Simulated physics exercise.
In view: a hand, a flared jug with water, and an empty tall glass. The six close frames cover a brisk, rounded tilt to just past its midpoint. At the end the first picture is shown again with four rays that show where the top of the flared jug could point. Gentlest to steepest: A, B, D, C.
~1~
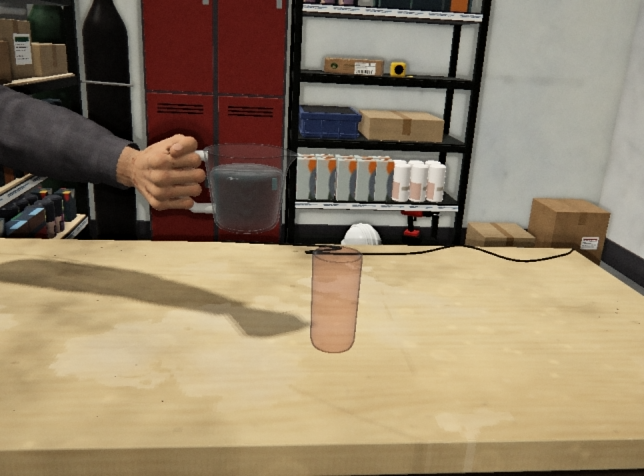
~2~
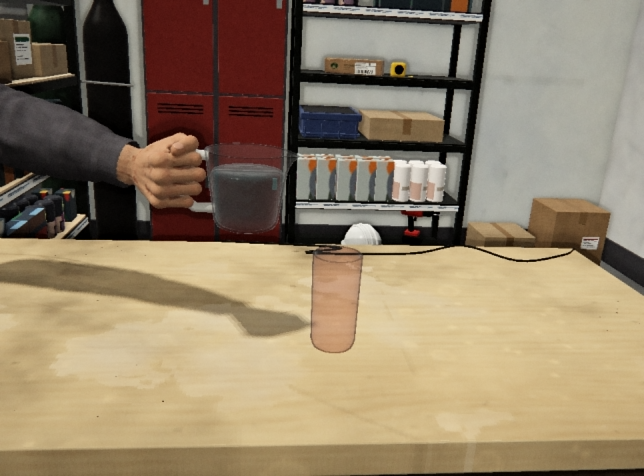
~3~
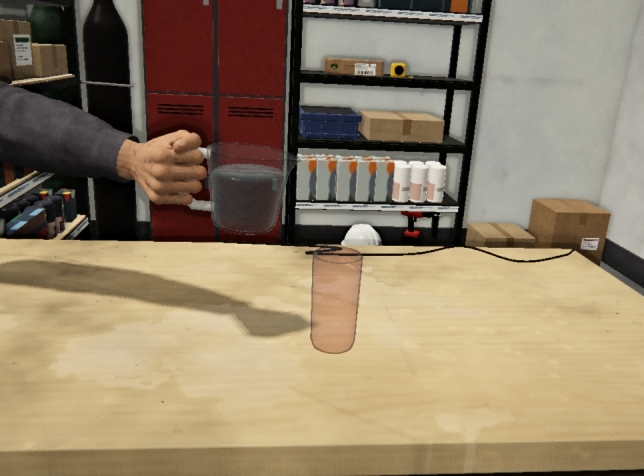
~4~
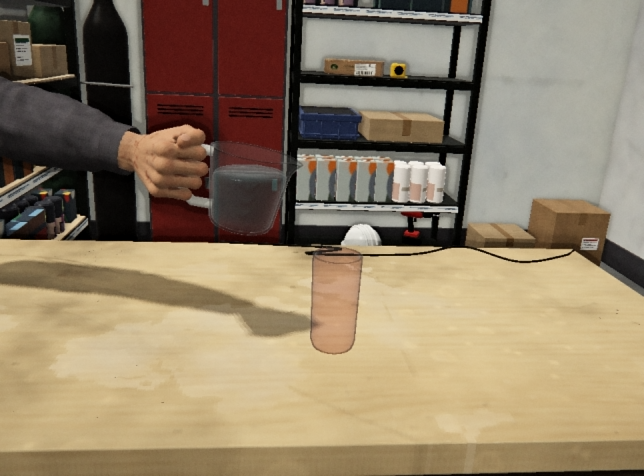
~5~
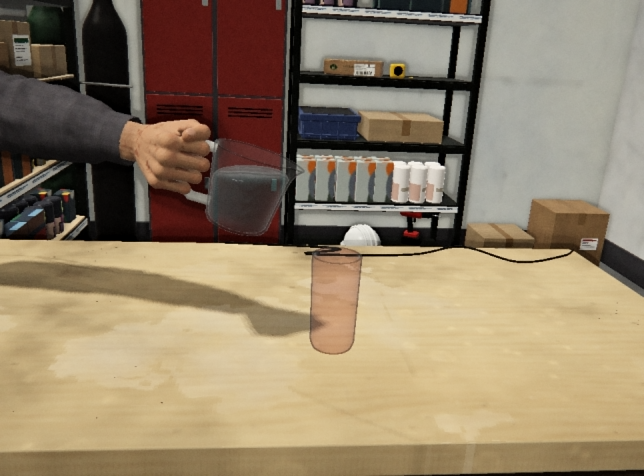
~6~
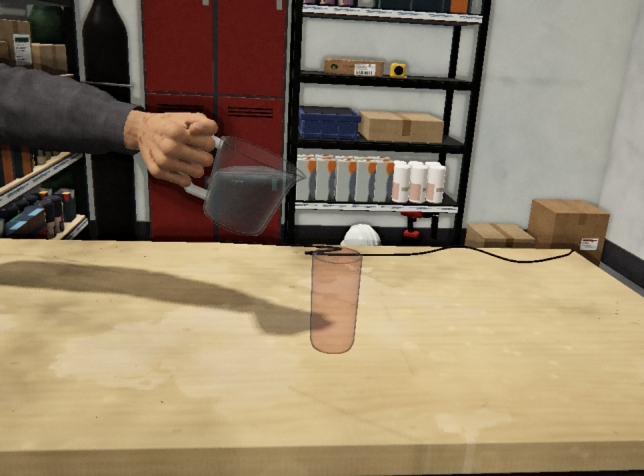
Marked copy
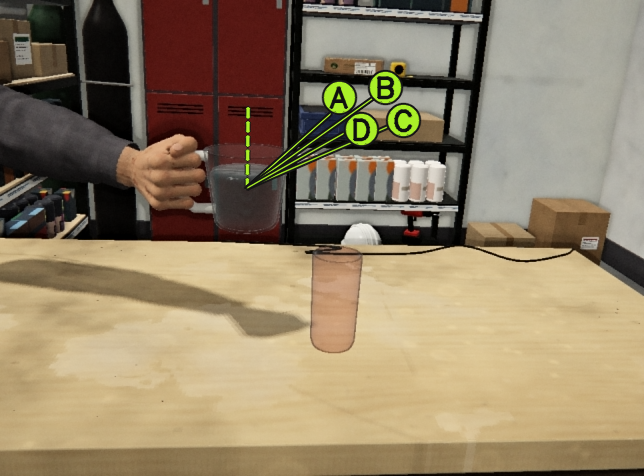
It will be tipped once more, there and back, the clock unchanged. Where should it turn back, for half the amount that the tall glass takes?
Mark D.
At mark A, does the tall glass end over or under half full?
Under half.
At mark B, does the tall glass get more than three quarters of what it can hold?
No, less.
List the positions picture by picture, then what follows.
The first frame shows upright, lip at (297, 155); rim of the tall glass round (338, 254); nothing has left yet.
The second frame shows upright, lip at (298, 156); nothing has left yet.
The third frame shows tipped about 4°, lip at (300, 159); nothing has left yet.
The fourth frame shows tipped about 9°, lip at (302, 164); nothing has left yet.
The fifth frame shows tipped about 15°, lip at (303, 170); nothing has left yet.
The sixth frame shows tipped about 22°, lip at (305, 177); nothing has left yet.
In lime, A at (330, 114); B at (372, 98); C at (387, 127); D at (343, 133).
If A is chosen, the tall glass ends with about 26 % of what it can hold.
If B is chosen, the tall glass ends with about 37 % of what it can hold.
If C is chosen, the tall glass ends with about 63 % of what it can hold.
If D is chosen, the tall glass ends with about 50 % of what it can hold.
